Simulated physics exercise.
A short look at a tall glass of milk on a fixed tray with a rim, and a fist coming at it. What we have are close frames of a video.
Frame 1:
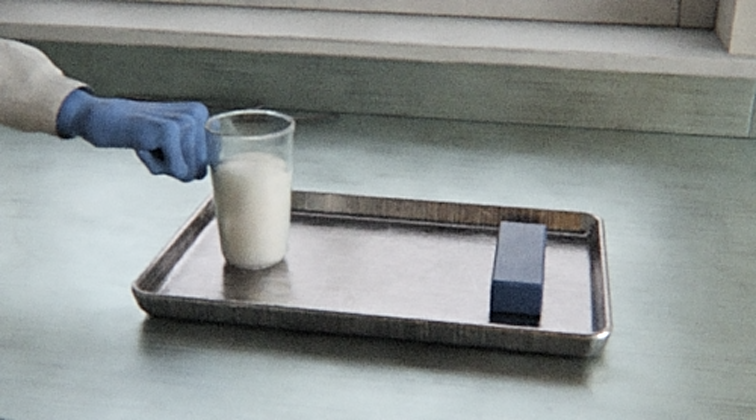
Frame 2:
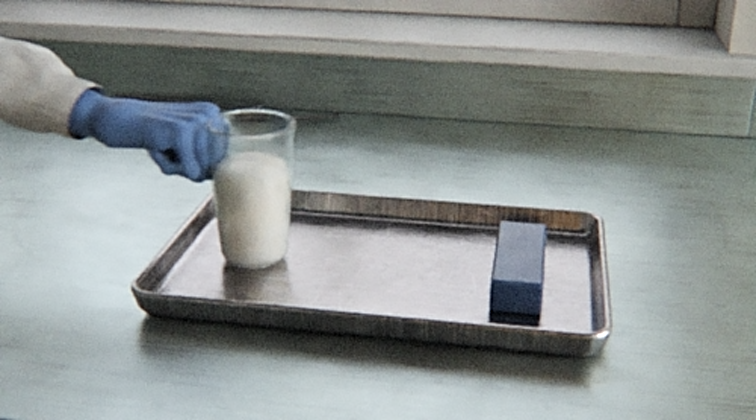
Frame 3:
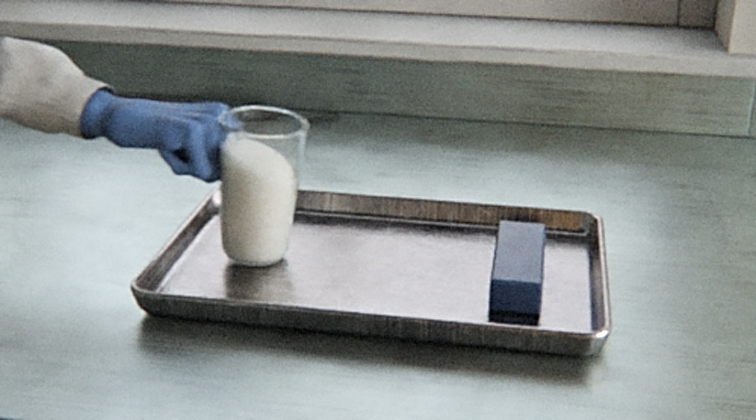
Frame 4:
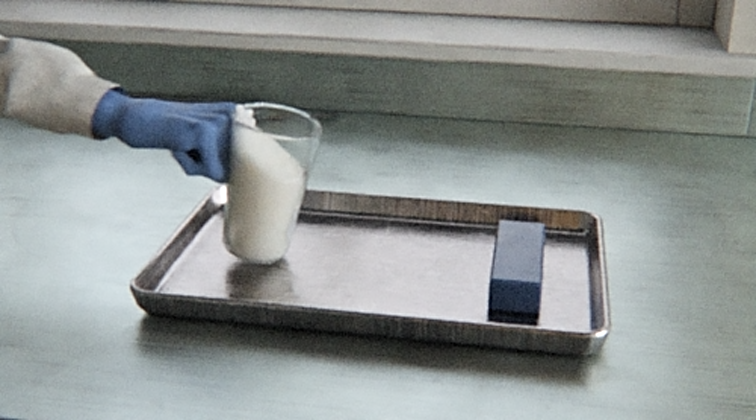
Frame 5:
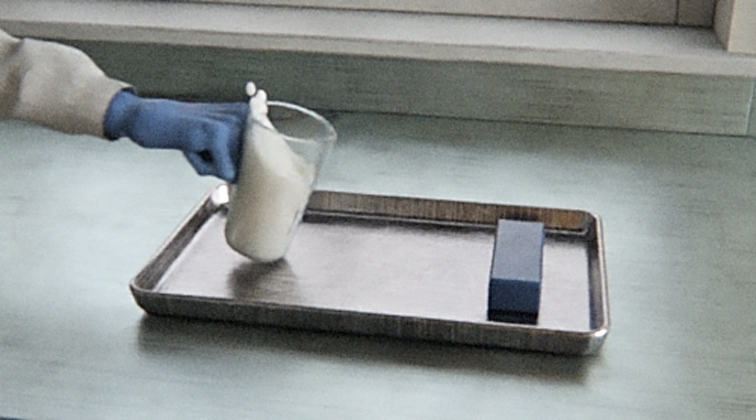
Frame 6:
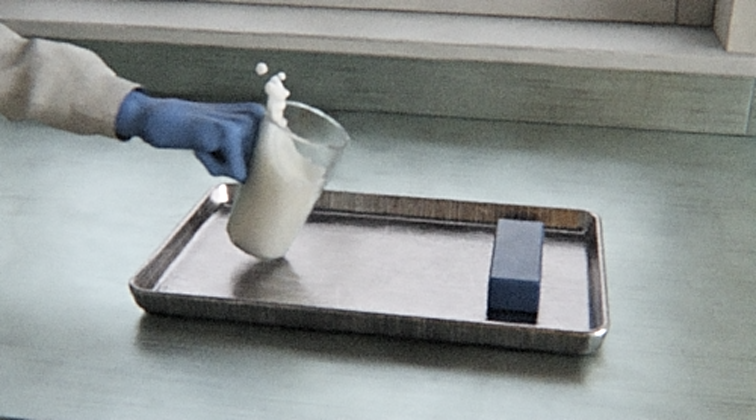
A blue-gloved fist pushed against the upper left side of a glass of milk on a metal tray, tilting it to the right as the milk sloshed and a few drops jumped above the rim.
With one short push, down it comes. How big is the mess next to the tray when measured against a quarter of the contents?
Most likely the part escaping the tray will be a quarter or less.
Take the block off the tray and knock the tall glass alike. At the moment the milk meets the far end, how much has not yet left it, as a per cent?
55 per cent or thereabouts.
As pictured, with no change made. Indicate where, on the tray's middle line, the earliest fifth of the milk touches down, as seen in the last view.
(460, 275).
A moment on, the tall glass lies on its side and 97 per cent is in the glass, 0 on the tray and 3 above or beyond its rim.
Next, the tall glass lies on its side and 54 per cent is in the glass, 32 on the tray and 14 above or beyond its rim.
Then the tall glass lies on its side and 29 per cent is in the glass, 44 on the tray and 27 above or beyond its rim.
Later the tall glass lies on its side and 17 per cent is in the glass, 72 on the tray and 11 above or beyond its rim.
At rest 88 per cent is held by tray and glass, 12 is off the tray.
